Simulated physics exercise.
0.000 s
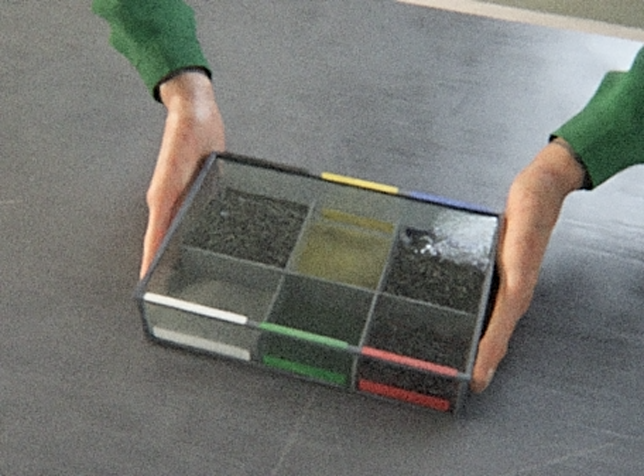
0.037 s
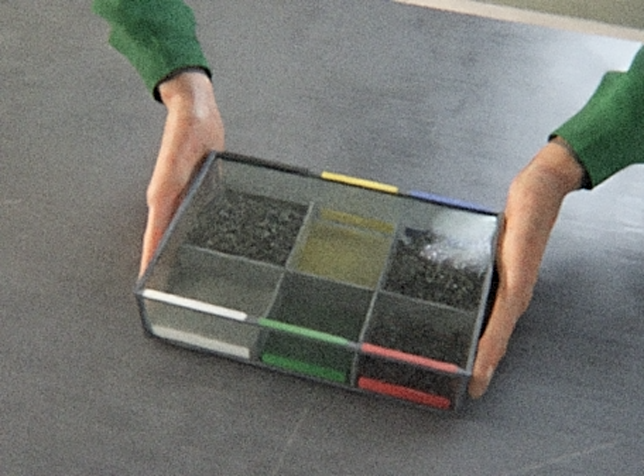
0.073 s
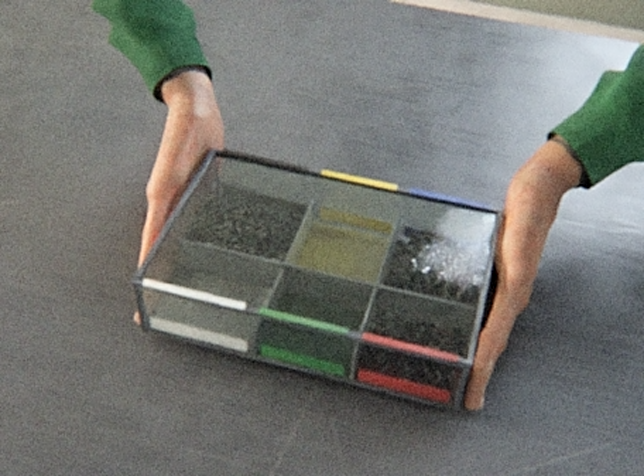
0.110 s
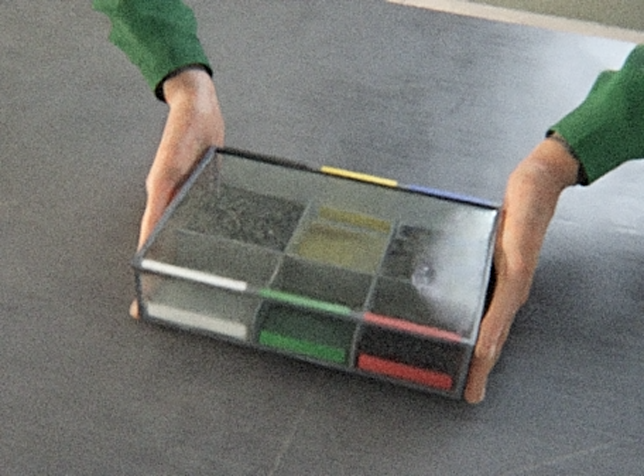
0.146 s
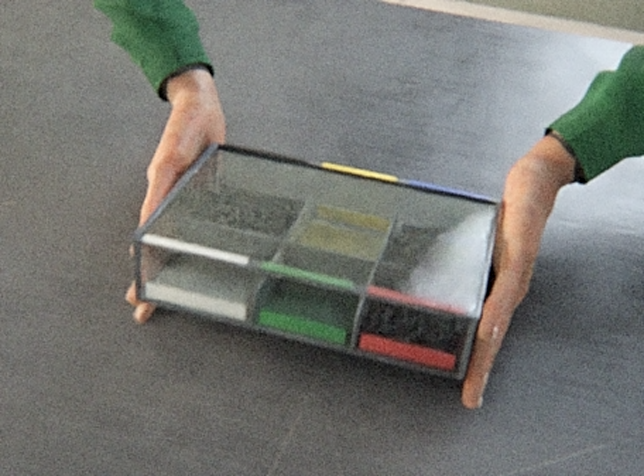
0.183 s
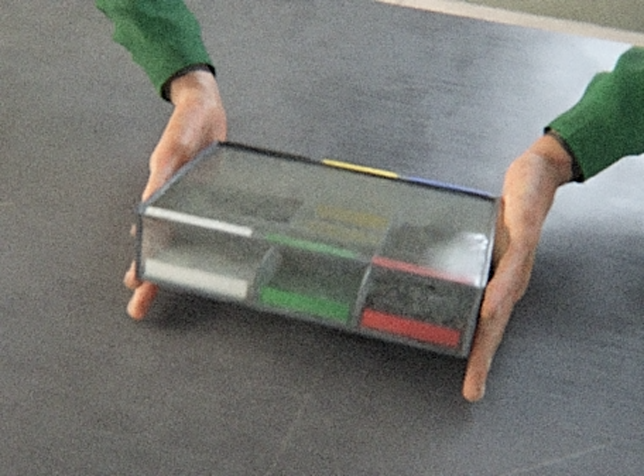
We see two hands in green sleeves holding a clear, lidded box with six compartments, some containing small dark pieces, above a grey surface. The hands raise its front edge, tilting the box backward slightly at first, then more quickly.
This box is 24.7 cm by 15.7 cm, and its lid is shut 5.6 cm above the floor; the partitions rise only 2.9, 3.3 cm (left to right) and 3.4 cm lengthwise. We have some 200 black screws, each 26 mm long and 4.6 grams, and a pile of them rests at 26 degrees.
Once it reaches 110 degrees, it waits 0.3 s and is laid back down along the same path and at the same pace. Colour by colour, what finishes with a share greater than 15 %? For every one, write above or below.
Red below, blue above, green below, yellow below, white below, black above.
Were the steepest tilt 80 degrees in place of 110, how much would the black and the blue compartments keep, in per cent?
With that change it's black at 45 per cent and blue at 40 per cent.
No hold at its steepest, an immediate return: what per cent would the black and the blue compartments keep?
In that case black keeps 40% and blue keeps 50%.
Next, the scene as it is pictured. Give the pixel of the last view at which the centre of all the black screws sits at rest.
I'd put it at about (372, 248).
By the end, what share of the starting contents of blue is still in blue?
It works out to near 100 percent.
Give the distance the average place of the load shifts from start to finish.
It moves around 3.5 centimetres.
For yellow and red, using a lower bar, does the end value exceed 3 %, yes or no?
Note - yellow affirmative, red negative.
After 0.88 s, tilt 110 degrees; blue 50 %, yellow 5 %, black 40 %.
After 1.34 s, tilt 61 degrees; blue 50 %, yellow 10 %, black 40 %.
After 1.88 s, tilt 0 degrees; blue 50 %, yellow 10 %, black 40 %.
In the end, at 2.3 s, red 0 %, blue 50 %, green 0 %, yellow 10 %, white 0 %, black 40 %.
